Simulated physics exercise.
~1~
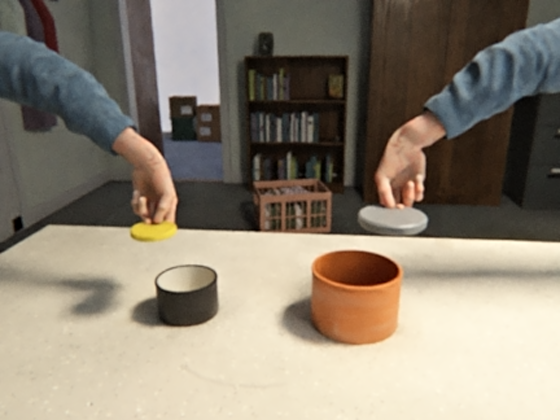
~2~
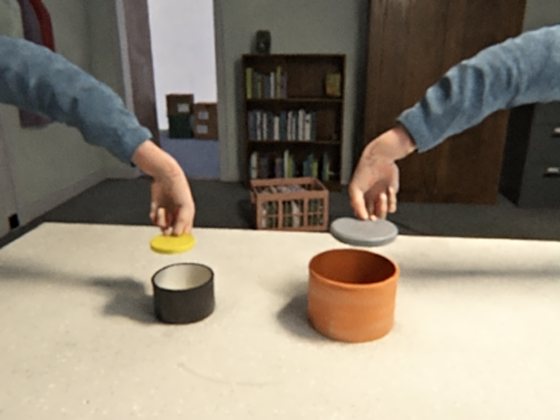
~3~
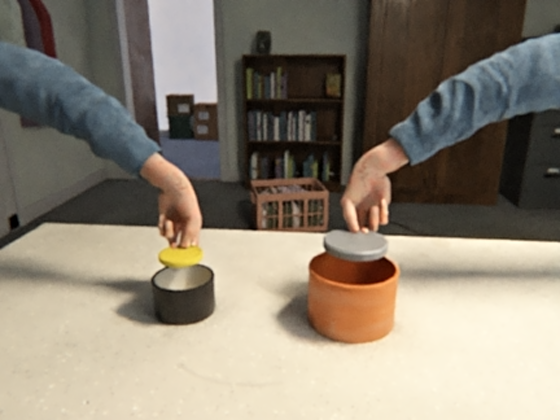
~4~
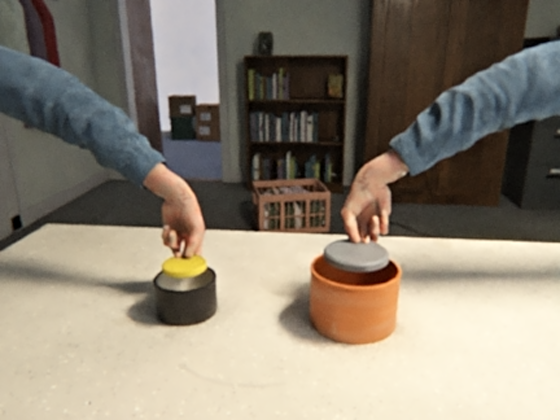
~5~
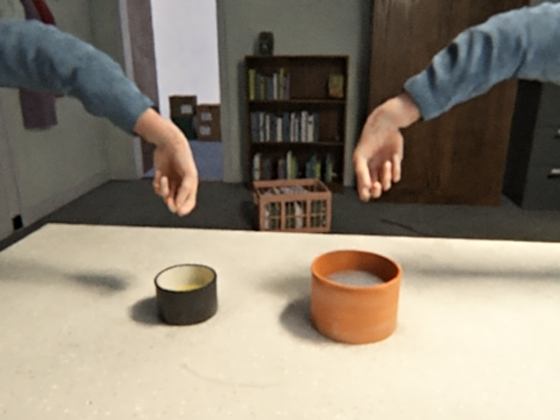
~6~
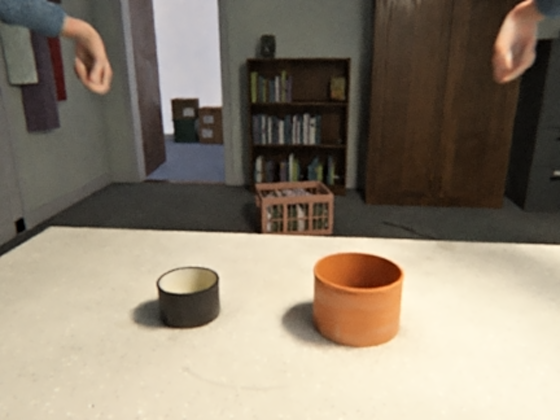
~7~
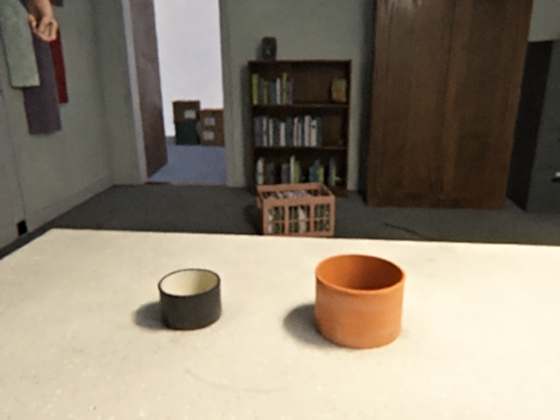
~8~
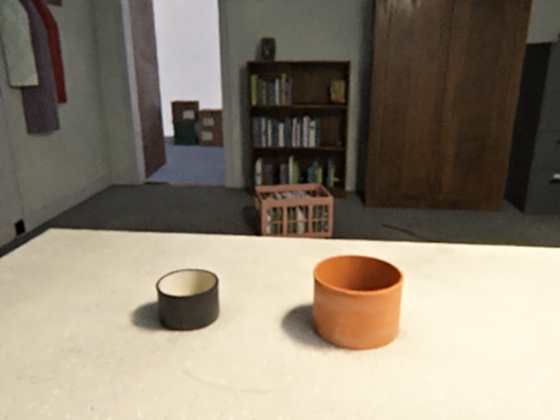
We see two hands lower a yellow disc toward a small black pot on the left and a grey disc toward a larger orange pot on the right. Released, both discs drop inside past the rims, and the hands withdraw, leaving the pots standing still.
